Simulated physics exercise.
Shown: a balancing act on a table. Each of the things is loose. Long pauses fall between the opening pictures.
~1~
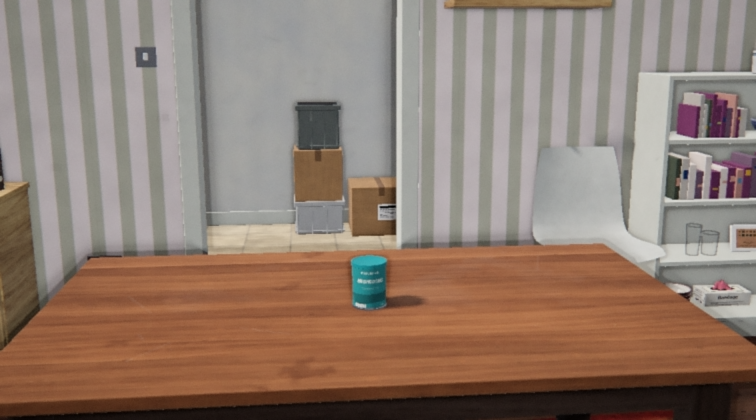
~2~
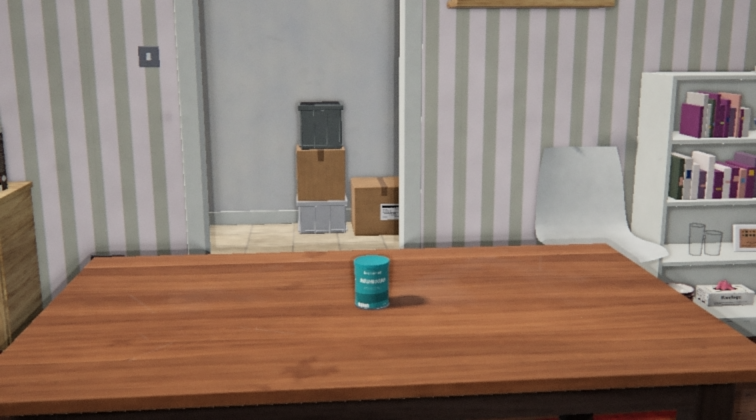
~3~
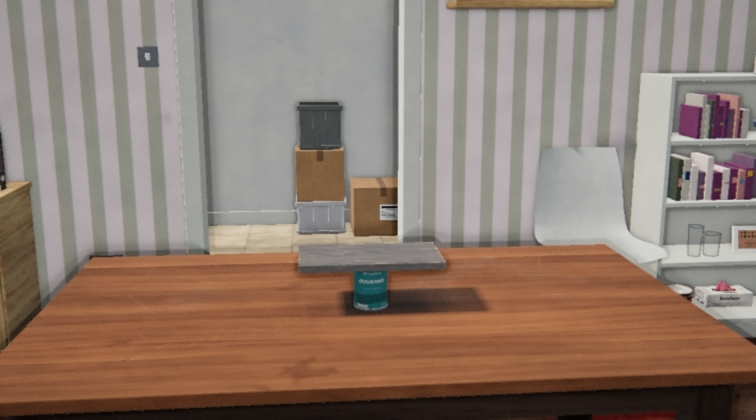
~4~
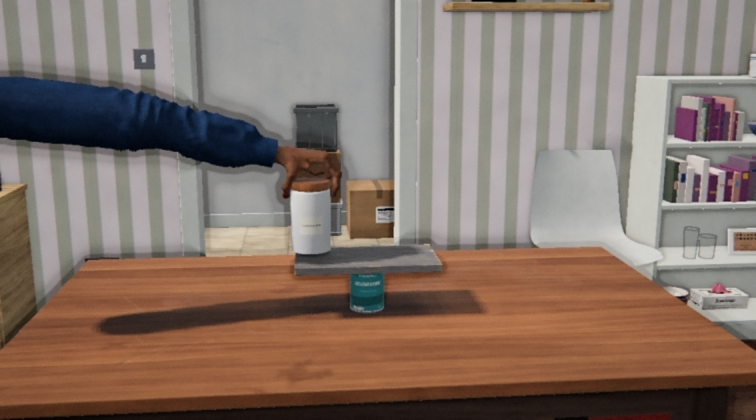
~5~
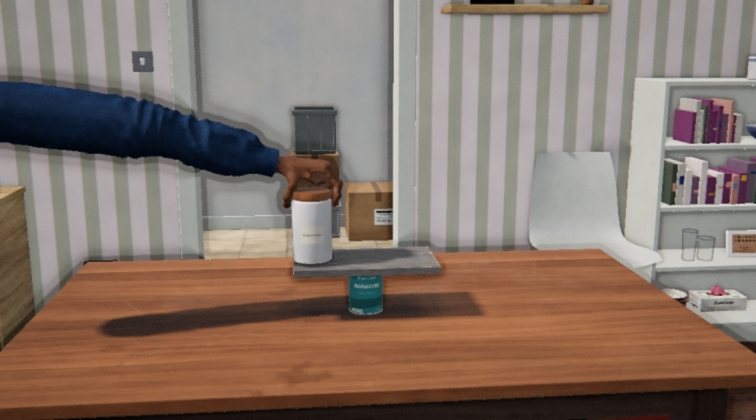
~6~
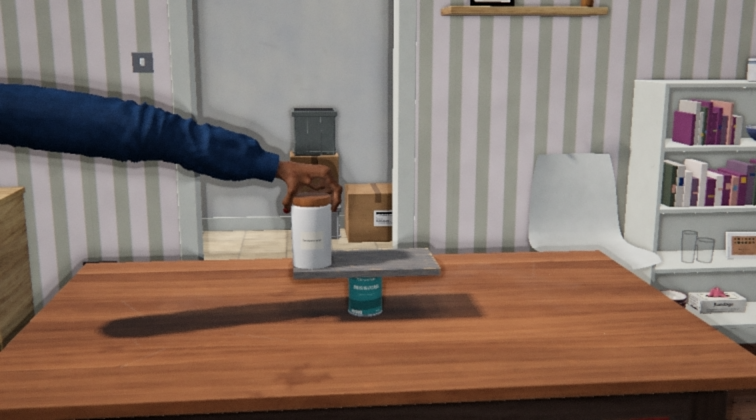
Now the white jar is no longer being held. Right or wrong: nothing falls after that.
Wrong.
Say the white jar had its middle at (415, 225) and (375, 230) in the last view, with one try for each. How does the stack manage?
Well, the first time the stack comes down, and the second time it stays put.
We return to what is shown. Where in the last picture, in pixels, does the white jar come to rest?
Somewhere around (253, 288) in the last picture.
Then, 0.40 s on from there, white jar now fallen; grey board turned 66° from how it was put.
Then, 0.90 s on from there, grey board turned 38° from how it was put.
In the end, fallen, white jar and grey board; turquoise tin unmoved. At the end, from the last picture's camera, white jar near (253, 288). The stack gives way.
